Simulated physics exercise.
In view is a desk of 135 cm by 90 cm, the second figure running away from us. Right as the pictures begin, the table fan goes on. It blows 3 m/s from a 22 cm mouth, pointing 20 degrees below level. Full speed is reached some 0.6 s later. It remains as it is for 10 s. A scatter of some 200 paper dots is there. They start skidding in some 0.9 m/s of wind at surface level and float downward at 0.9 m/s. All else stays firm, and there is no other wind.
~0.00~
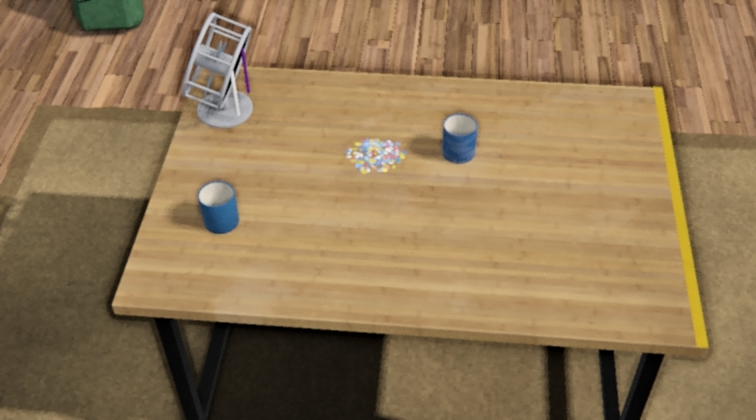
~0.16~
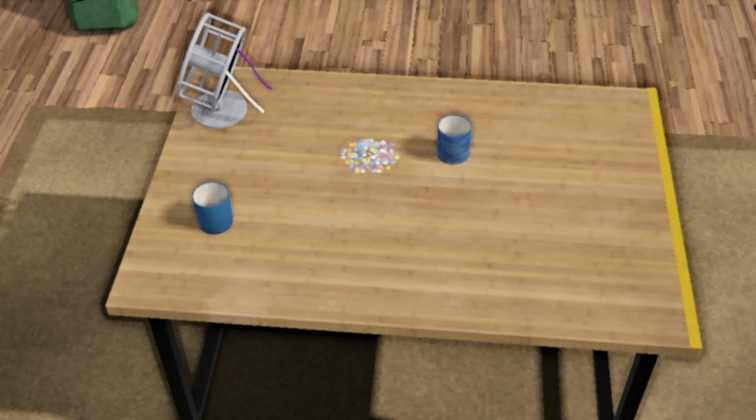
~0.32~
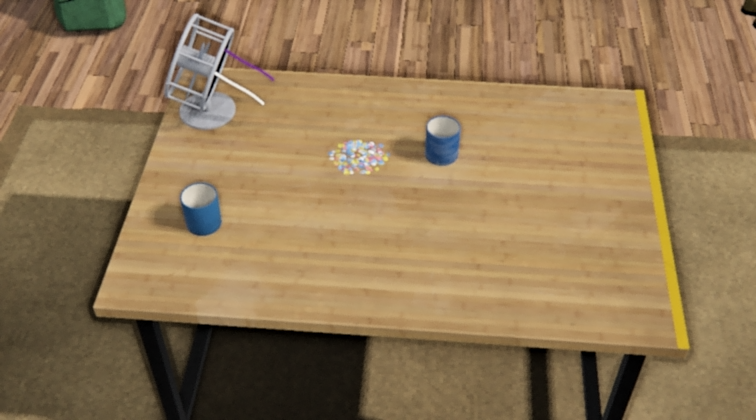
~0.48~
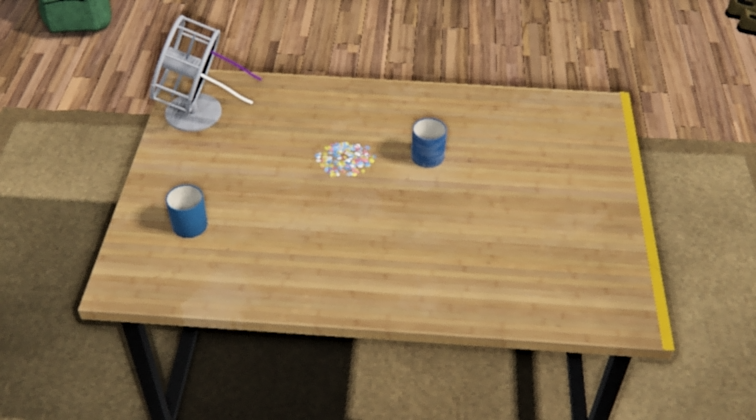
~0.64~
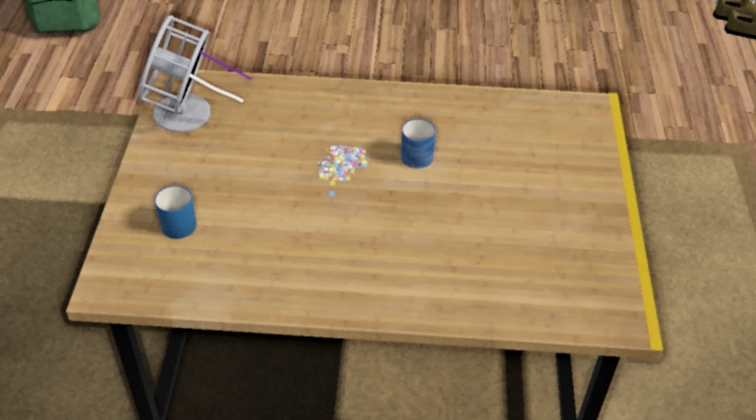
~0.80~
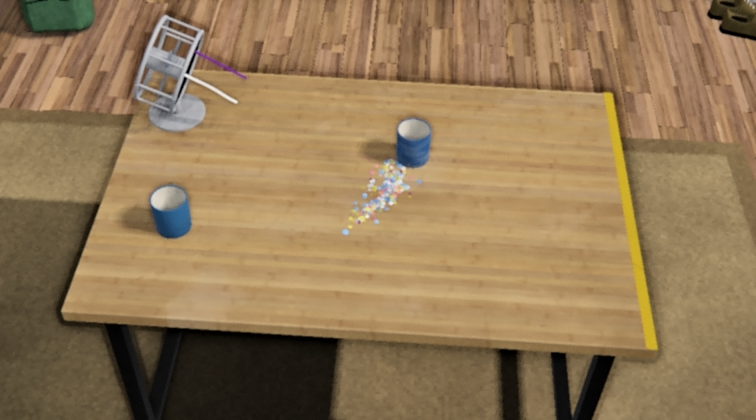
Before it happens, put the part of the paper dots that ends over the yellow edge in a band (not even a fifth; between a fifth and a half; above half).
The share over the yellow edge is from a fifth to a half.
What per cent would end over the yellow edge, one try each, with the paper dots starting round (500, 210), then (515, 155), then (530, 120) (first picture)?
First try near 80 %, second near 70 %, third near 100 %.
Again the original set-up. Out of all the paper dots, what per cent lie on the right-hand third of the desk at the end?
Around 0 per cent.
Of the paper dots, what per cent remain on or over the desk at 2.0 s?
That works out to roughly 15 % remaining.
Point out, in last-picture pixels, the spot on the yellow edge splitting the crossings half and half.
At about (646, 286).
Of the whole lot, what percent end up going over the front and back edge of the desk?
About 60 per cent front and 0 per cent back.
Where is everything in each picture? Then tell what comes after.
The middle of the paper dots is near (375, 154), none has stirred yet and the mouth of the table fan is at (217, 62), in the first frame.
The middle of the paper dots is near (370, 154), none has stirred yet and the yellow edge is centred on (676, 202), in the second frame.
The middle of the paper dots is near (358, 156), none has stirred yet, the top of a mug is at (444, 127) and the top of a mug is at (199, 195), in the third frame.
The middle of the paper dots is near (345, 158) and none has stirred yet, in the fourth frame.
The middle of the paper dots is near (343, 162), the farthest in sight from the table fan is at (366, 162) and about 50 % have left their places, in the fifth frame.
The middle of the paper dots is near (385, 189), the farthest in sight from the table fan is at (419, 181) and all have left their places, in the sixth frame.
After 2.0 s, 21 % are on the move or not yet settled, 30 % are over the yellow edge.
After 3.2 s, 1 % are on the move or not yet settled, 38 % are over the yellow edge.
After 5.5 s, 0 % are on the move or not yet settled, 38 % are over the yellow edge.
After 10.0 s, at the end, 38 % are over the yellow edge.
